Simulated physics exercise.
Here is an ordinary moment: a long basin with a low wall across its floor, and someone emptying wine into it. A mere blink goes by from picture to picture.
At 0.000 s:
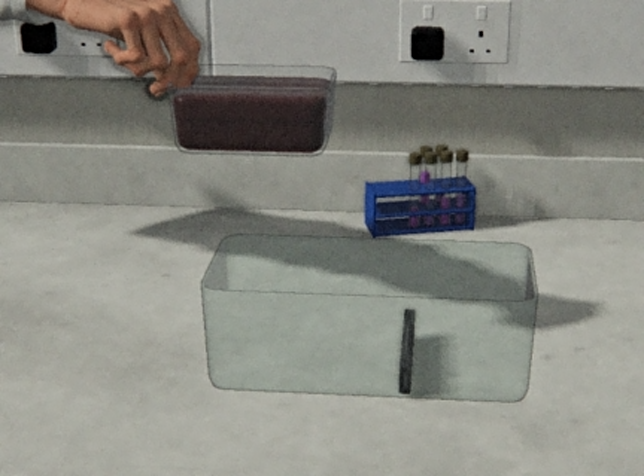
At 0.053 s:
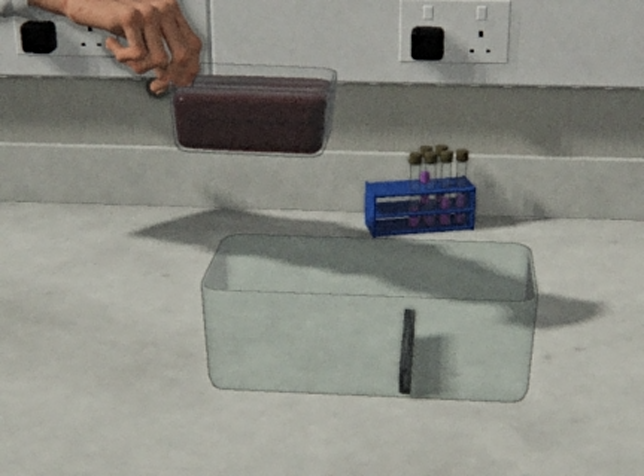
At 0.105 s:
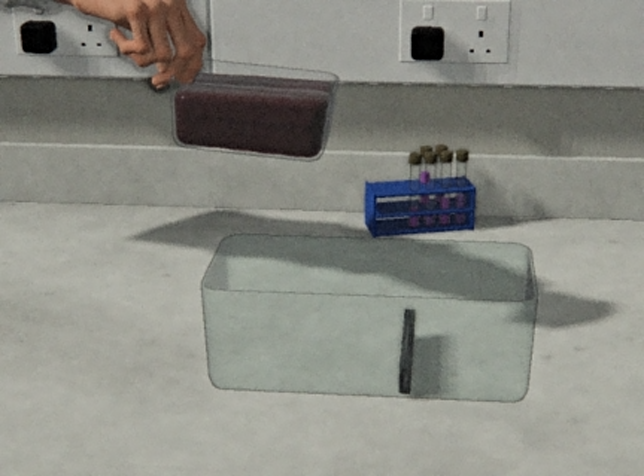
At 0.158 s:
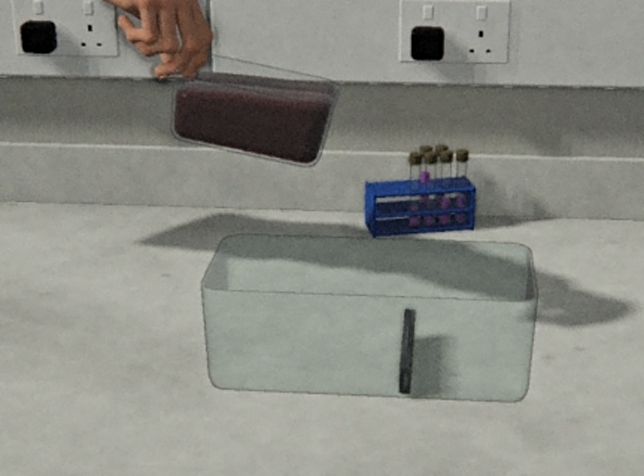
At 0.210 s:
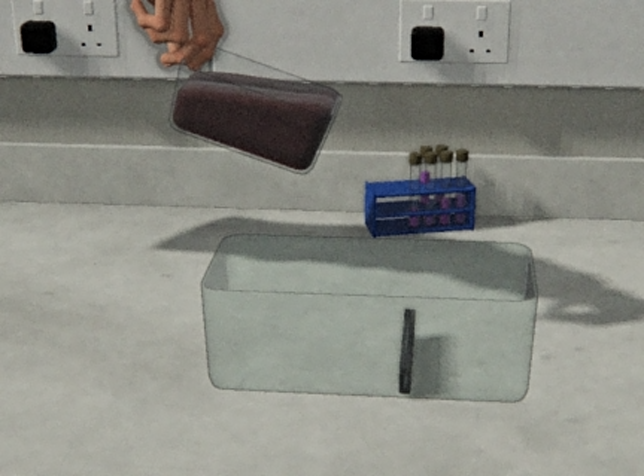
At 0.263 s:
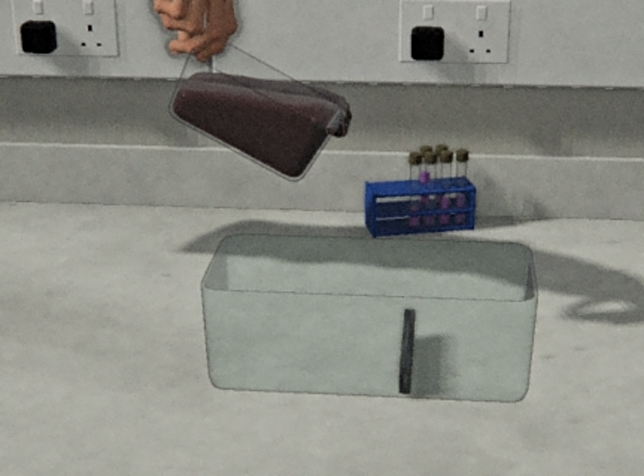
A hand tilting a clear container of dark red wine rightward above a long transparent basin, wine beginning to bulge over the edge.
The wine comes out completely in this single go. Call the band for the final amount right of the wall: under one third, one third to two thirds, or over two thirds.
Band: One third to two thirds.
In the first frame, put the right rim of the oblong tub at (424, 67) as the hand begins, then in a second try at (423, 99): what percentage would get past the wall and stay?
The first gives 60 %, the second 65 %.
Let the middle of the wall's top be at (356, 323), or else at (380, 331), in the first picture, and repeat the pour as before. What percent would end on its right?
First try 75 per cent, second try 65 per cent.
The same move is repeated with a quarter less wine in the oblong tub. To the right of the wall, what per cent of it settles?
Estimated share: Close to 30 per cent.
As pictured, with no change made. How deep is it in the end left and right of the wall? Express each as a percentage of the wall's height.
Left near 40; right near 60.
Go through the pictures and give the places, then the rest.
Tilt 0°; pouring edge (332, 81); surface from (180, 85) to (330, 88); the long basin's rim runs from (213, 262) to (533, 273); the wall's top is at (408, 338), in the first picture.
Tilt 1°; pouring edge (333, 83); surface from (180, 84) to (331, 89), in the second picture.
Tilt 5°; pouring edge (335, 88); surface from (182, 82) to (332, 91), in the third picture.
Tilt 11°; pouring edge (337, 96); surface from (184, 81) to (334, 94), in the fourth picture.
Tilt 19°; pouring edge (338, 108); surface from (186, 82) to (336, 100); 2 per cent is over the edge, in the fifth picture.
Tilt 28°; pouring edge (337, 121); surface from (186, 82) to (331, 107); 7 per cent is over the edge, in the sixth picture.
A moment on, the oblong tub is tipped on its side and 20 per cent is still to pour, 8 is left of the wall and 21 right of it.
Next, the oblong tub is tipped on its side and 5 per cent is still to pour, 37 is left of the wall and 49 right of it.
Then the oblong tub is tipped on its side and 2 per cent is still to pour, 47 is left of the wall and 45 right of it.
Later the oblong tub is tipped on its side and 0 per cent is still to pour, 51 is left of the wall and 43 right of it.
At rest 52 per cent lies left of the wall, 43 right of it and 5 outside.
